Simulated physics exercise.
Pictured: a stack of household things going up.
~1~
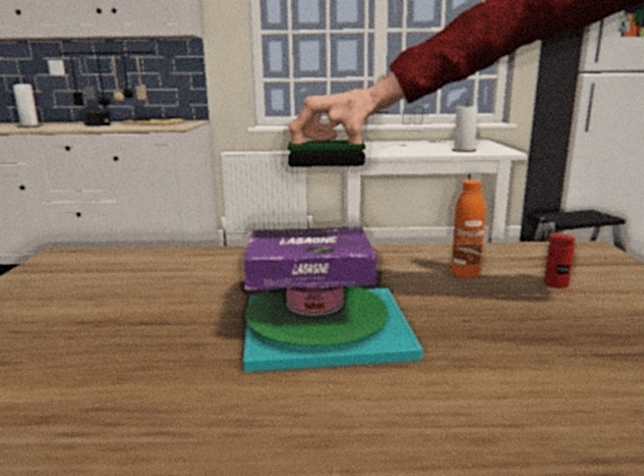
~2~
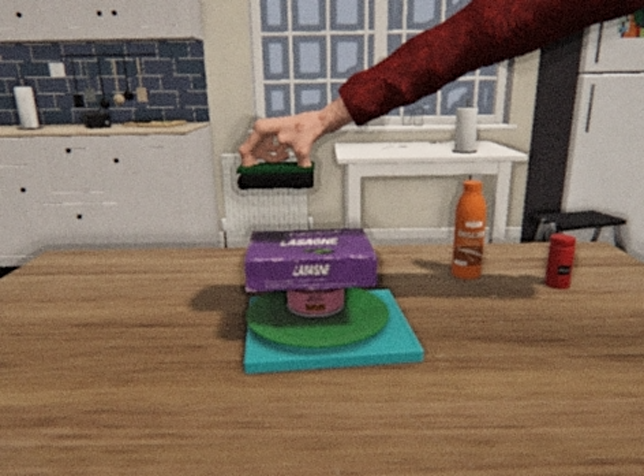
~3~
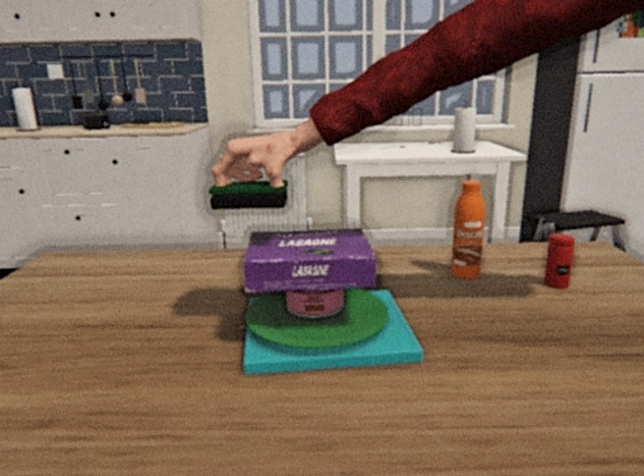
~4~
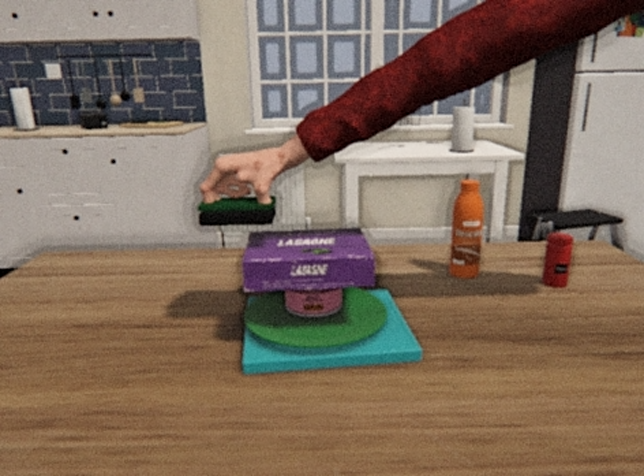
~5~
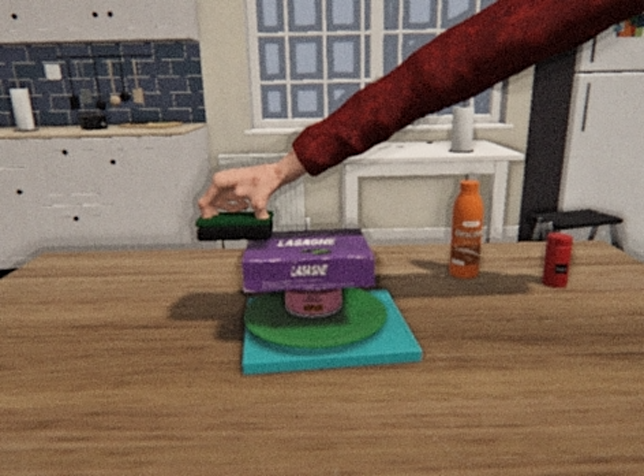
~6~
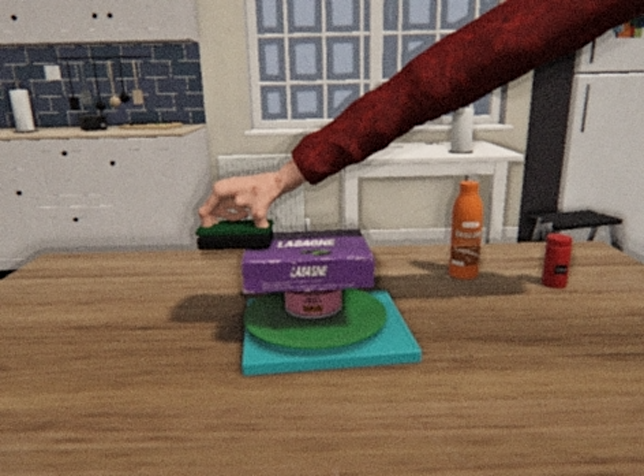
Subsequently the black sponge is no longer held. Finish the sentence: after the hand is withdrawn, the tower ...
The tower topples over.
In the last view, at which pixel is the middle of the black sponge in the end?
Near (192, 301).
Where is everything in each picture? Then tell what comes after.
The first frame shows still above its spot; black sponge (327, 154); orange bottle (469, 229).
The second frame shows still above its spot; black sponge (277, 175); turquoise tray (327, 326).
The third frame shows still above its spot; black sponge (250, 195); red shaker (559, 261).
The fourth frame shows still above its spot; black sponge (238, 211); orange bottle (467, 229).
The fifth frame shows still above its spot; black sponge (236, 226); turquoise tray (325, 326).
The sixth frame shows in place under the hand; black sponge (236, 235); red shaker (557, 261).
Then, 0.30 s on from there, black sponge now fallen.
Then, 0.50 s on from there, things are still on the move.
Then, 1.70 s on from there, nothing new.
In the end, fallen, black sponge; the other 6 unmoved. At the end, from the last picture's camera, black sponge near (192, 301). The pile gives way.
